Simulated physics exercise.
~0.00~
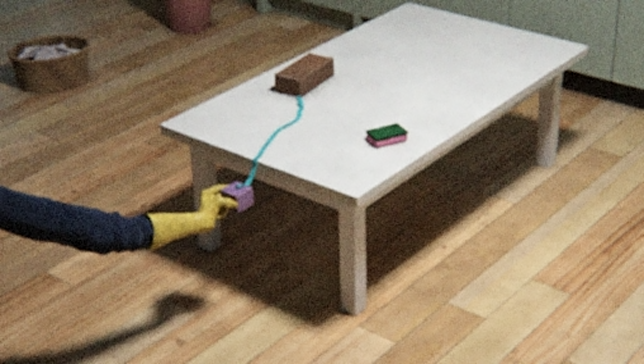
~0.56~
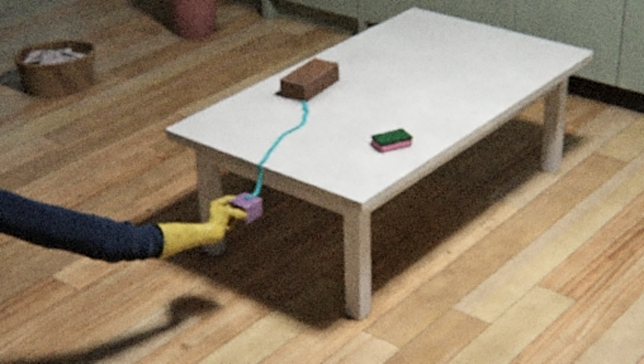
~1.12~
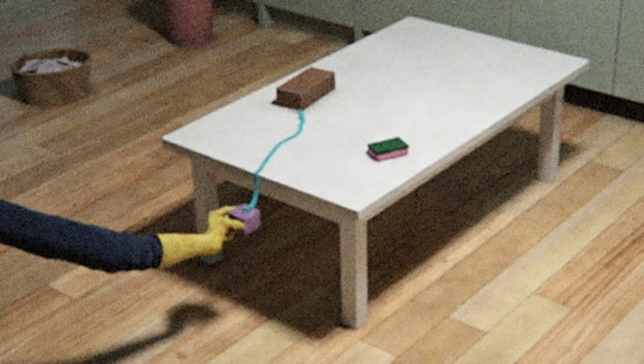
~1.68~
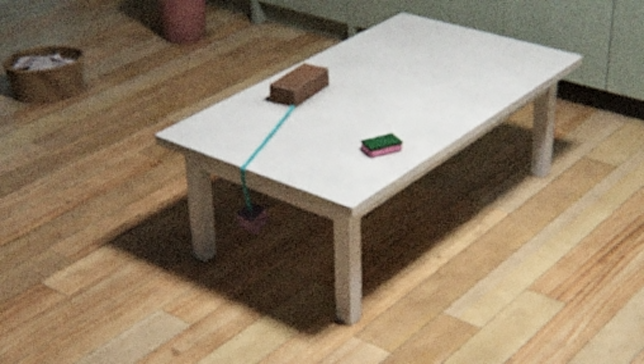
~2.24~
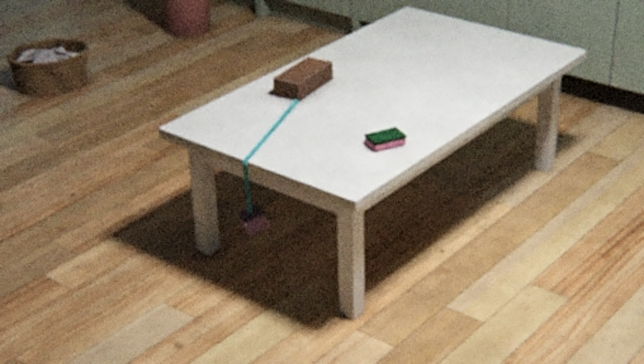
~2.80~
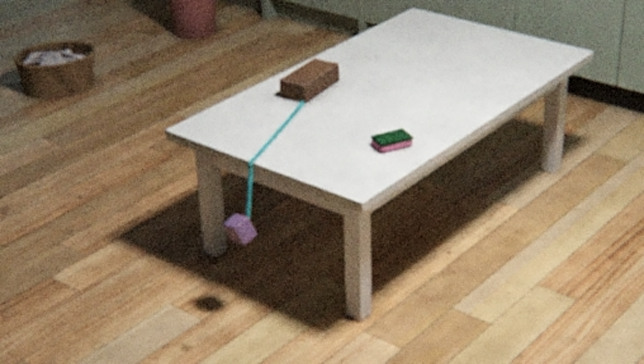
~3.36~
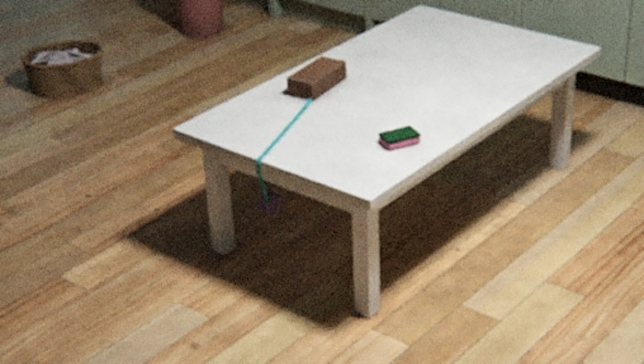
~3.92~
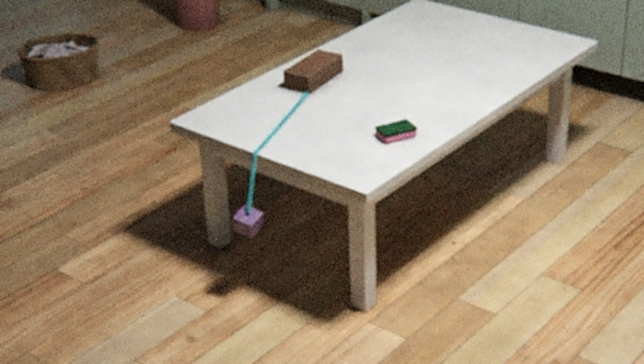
At first, a yellow-gloved hand reaches in from the left and holds a purple block just off the near end of a white table, with a slack turquoise ribbon winding back across the tabletop to a brown brick. A green and pink sponge sits nearby. The hand then lets go and withdraws, and the block drops until the ribbon pulls straight over the edge. The block swings under the table and back out, turning as it goes. Finally it still dangles in the air below the edge, while the brick and sponge stay in their places on top.
